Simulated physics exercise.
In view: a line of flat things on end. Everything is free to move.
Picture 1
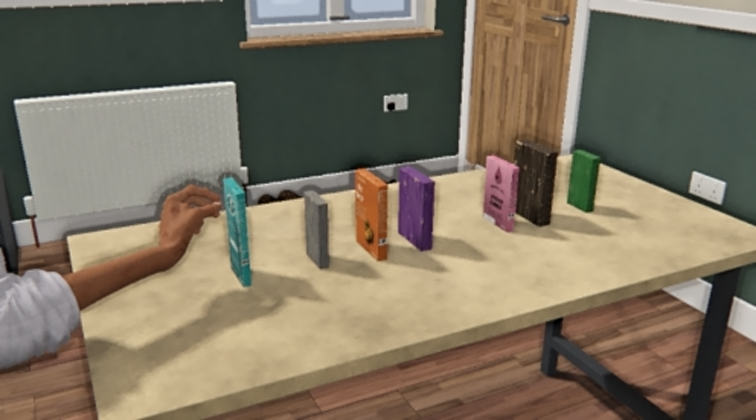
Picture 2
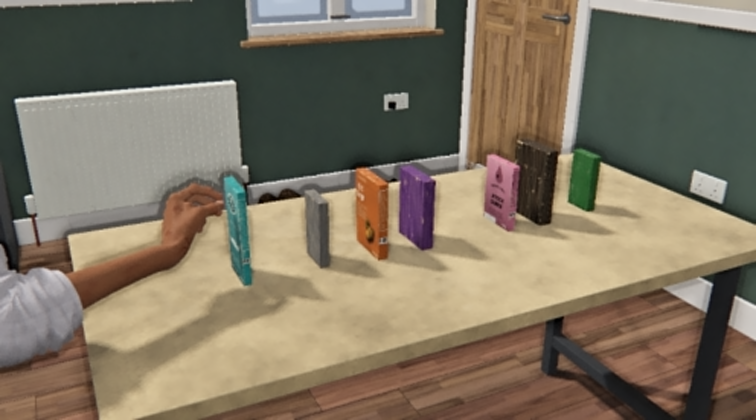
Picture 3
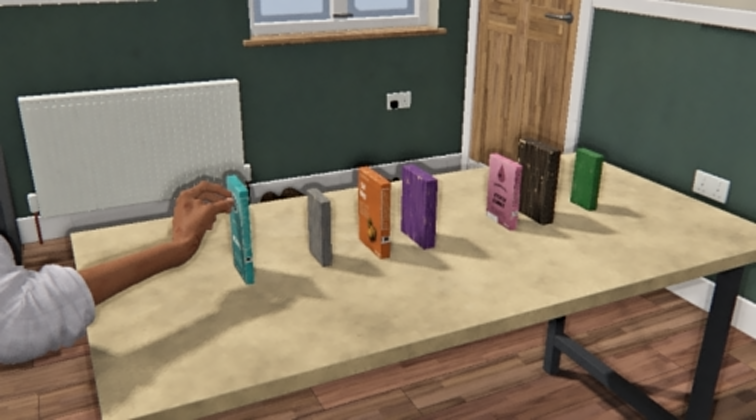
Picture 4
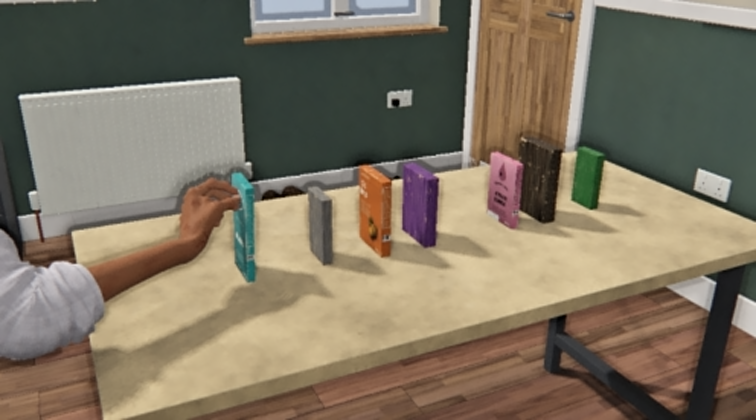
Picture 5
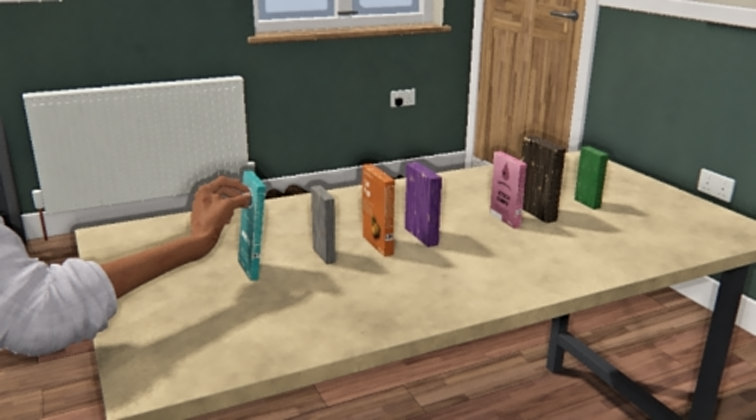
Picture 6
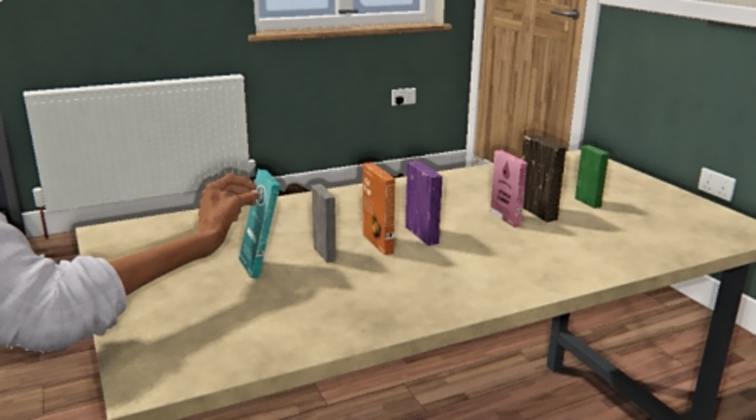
A turquoise packet standing at the left end of a pale tabletop, seen from slightly above in a dark green-walled room, has a hand reaching to its upper part. To its right stand a grey block, an orange packet, a purple block, a pink packet, a black block and a green one. The hand pushes the turquoise packet into a rightward lean, while the view shifts very slightly.
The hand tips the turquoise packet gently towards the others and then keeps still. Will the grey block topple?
The grey block tips over.
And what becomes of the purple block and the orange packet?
The purple block topples; the orange packet topples.
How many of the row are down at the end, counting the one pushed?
4 of them.
Then, 0.40 s later than the last frame, turquoise packet 77° over; grey block tilted by 51° near (351, 227); orange packet tilted by 9°.
Then, 0.60 s later than the last frame, turquoise packet 81° over; grey block tilted by 73° near (358, 235); orange packet tilted by 48°; purple block tilted by 24°.
When it is over, lying over on the table, orange packet, grey block and purple block; the other 2 as before. End places, in pixels of the last picture, grey block near (359, 238).
